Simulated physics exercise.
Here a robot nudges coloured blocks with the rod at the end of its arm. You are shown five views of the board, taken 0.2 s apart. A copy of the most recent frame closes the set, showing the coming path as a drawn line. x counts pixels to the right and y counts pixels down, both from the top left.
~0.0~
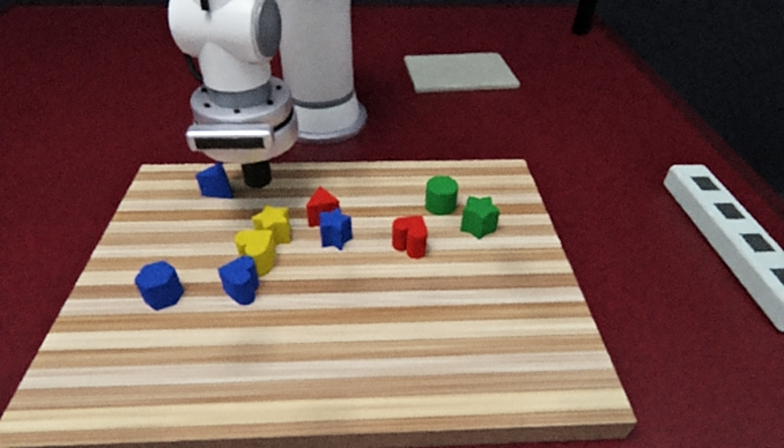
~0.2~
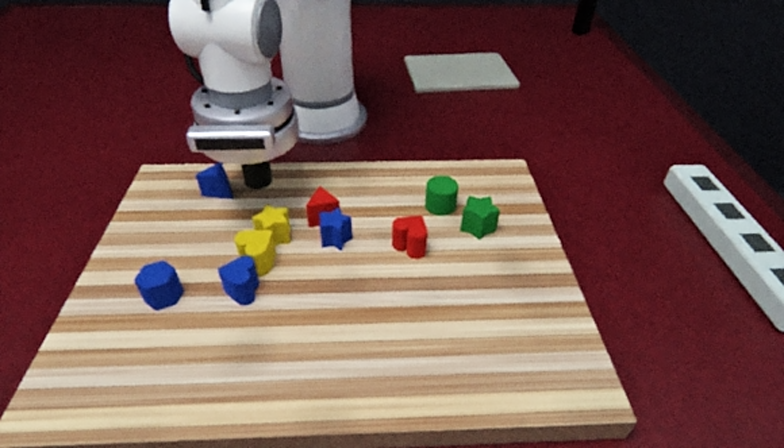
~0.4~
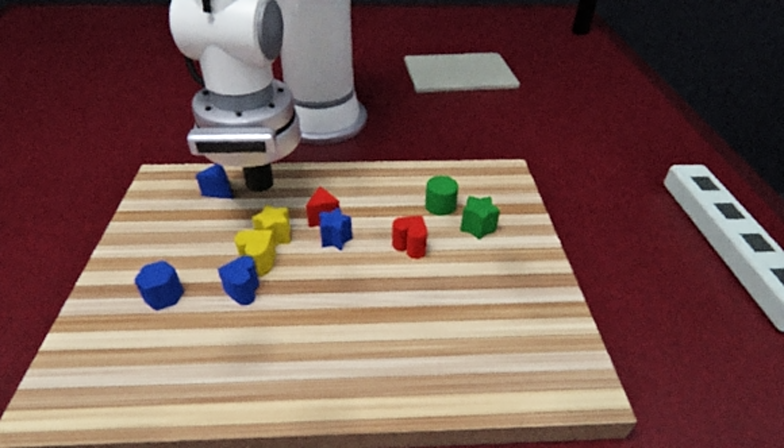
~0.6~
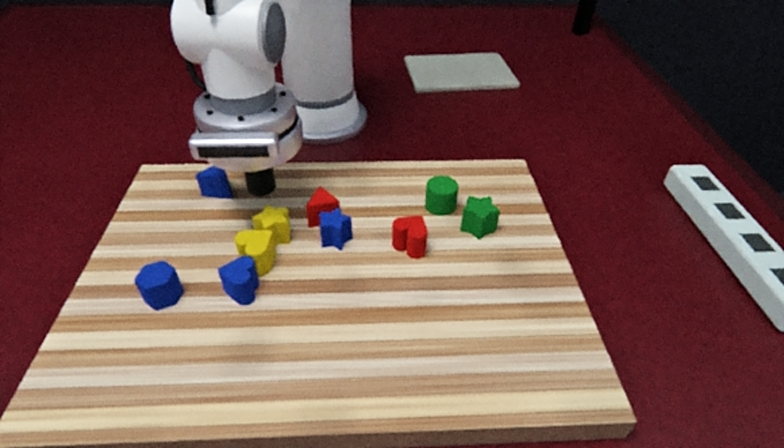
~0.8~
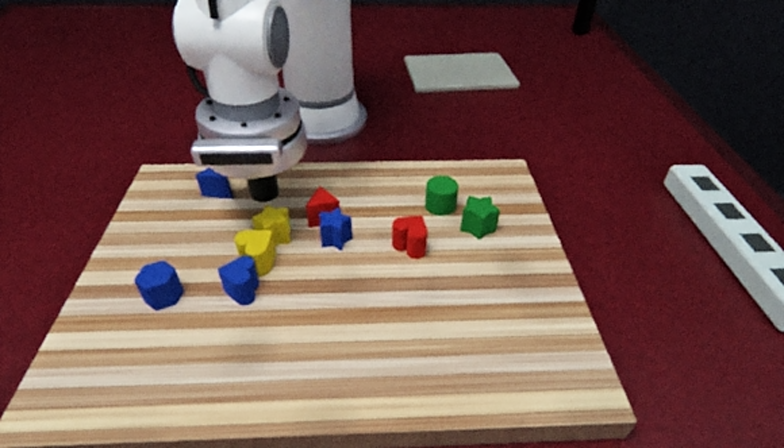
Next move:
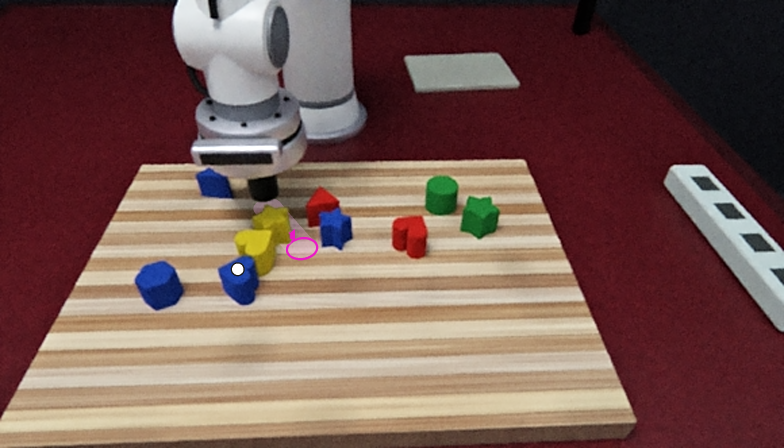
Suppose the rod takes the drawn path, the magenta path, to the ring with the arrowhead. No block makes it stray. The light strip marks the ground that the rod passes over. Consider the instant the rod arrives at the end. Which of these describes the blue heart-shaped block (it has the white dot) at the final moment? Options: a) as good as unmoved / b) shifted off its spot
My answer is option b.
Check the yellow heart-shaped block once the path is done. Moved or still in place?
Moved away.
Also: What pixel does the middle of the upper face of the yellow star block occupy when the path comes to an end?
It is at (282, 244).
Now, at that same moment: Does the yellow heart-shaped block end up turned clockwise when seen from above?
It seems so.
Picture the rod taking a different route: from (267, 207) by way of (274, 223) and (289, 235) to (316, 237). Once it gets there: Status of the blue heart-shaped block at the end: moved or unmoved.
Its place changes.
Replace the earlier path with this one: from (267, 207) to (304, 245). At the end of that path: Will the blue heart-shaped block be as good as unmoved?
The answer is no.
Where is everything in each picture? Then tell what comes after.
Rod tip at (259, 180); block tops, blue heart-shaped block at (238, 269); yellow heart-shaped block at (254, 240); yellow star block at (271, 215); blue star block at (334, 218), in the first picture.
Rod at (259, 181); blocks unchanged, in the second picture.
Rod at (260, 184); blocks unchanged, in the third picture.
Rod at (262, 188); blocks unchanged, in the fourth picture.
Rod at (265, 194); blue heart-shaped block at (238, 269); yellow heart-shaped block at (254, 240); yellow star block at (271, 215); blue star block at (334, 218), in the fifth picture.
Path on the board, from (267, 207) to (302, 248); the dot is on the blue heart-shaped block.
What follows on the original path. Halfway along, rod at (282, 214); blue heart-shaped block at (235, 272); yellow heart-shaped block at (254, 244), turned 25° clockwise; yellow star block at (275, 224).
At the end, rod at (300, 235); blue heart-shaped block at (225, 280), turned 30° anticlockwise; yellow heart-shaped block at (250, 254), turned 65° clockwise; yellow star block at (282, 244), turned 15° clockwise; blue star block in place.
